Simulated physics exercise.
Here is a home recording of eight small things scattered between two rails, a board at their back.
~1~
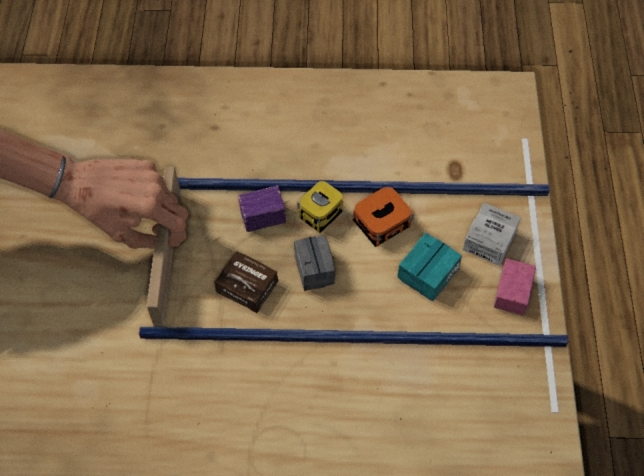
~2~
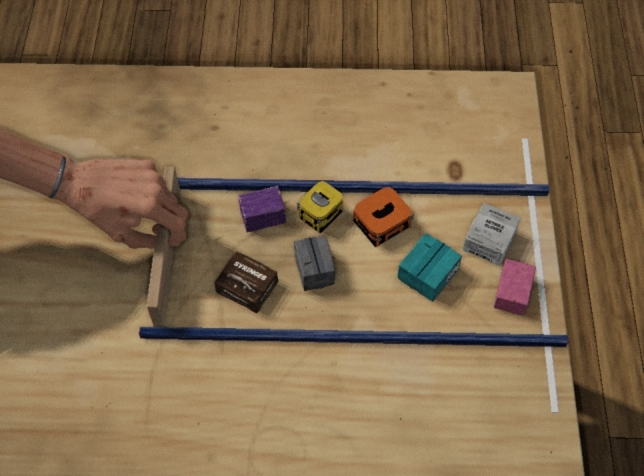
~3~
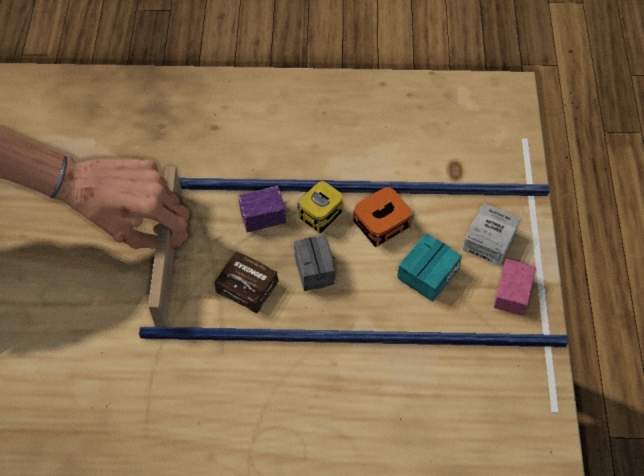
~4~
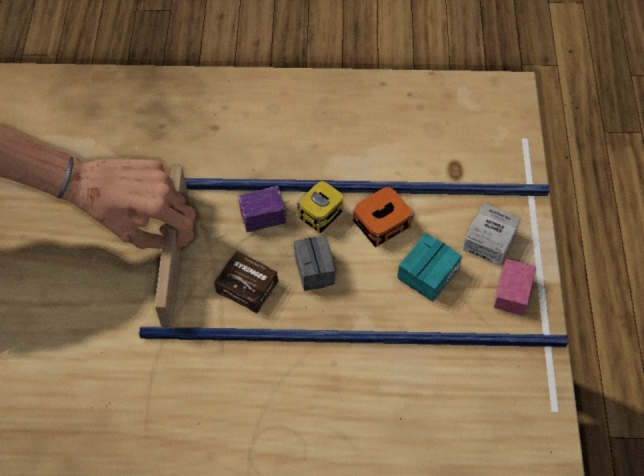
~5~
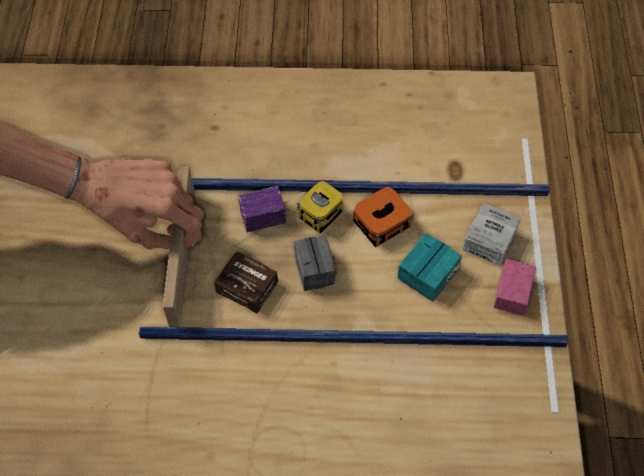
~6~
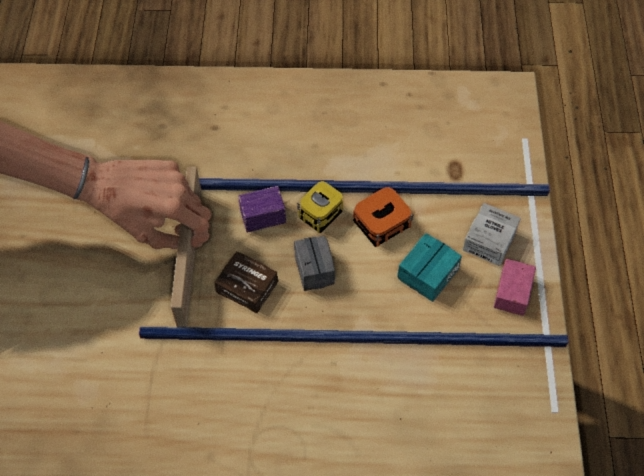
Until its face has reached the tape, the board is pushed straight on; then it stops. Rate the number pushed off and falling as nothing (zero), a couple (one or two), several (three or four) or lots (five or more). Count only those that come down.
It is lots.
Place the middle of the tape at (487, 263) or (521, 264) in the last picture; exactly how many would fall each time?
Tallies in order: 4 and 6.
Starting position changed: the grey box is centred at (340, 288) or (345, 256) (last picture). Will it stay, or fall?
For the first start it does not stay, and for the second it does not stay.
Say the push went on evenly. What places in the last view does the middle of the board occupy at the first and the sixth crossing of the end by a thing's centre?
Its middle is near (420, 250) and then near (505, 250).
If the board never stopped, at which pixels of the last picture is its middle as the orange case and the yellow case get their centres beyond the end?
First near (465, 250), second near (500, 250).
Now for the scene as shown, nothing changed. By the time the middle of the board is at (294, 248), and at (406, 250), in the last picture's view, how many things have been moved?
I count 5 first and 8 after.
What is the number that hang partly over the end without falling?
The count would be 1.
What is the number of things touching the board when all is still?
Counting them up gives 1.
Soon after, none off yet; pink block at rest near (515, 287); white box at rest near (492, 234); turquoise box displaced a little near (442, 269).
In the end, the number that fall off is five or more; gone, brown box, grey box, yellow case, orange case, turquoise box, white box and pink block.
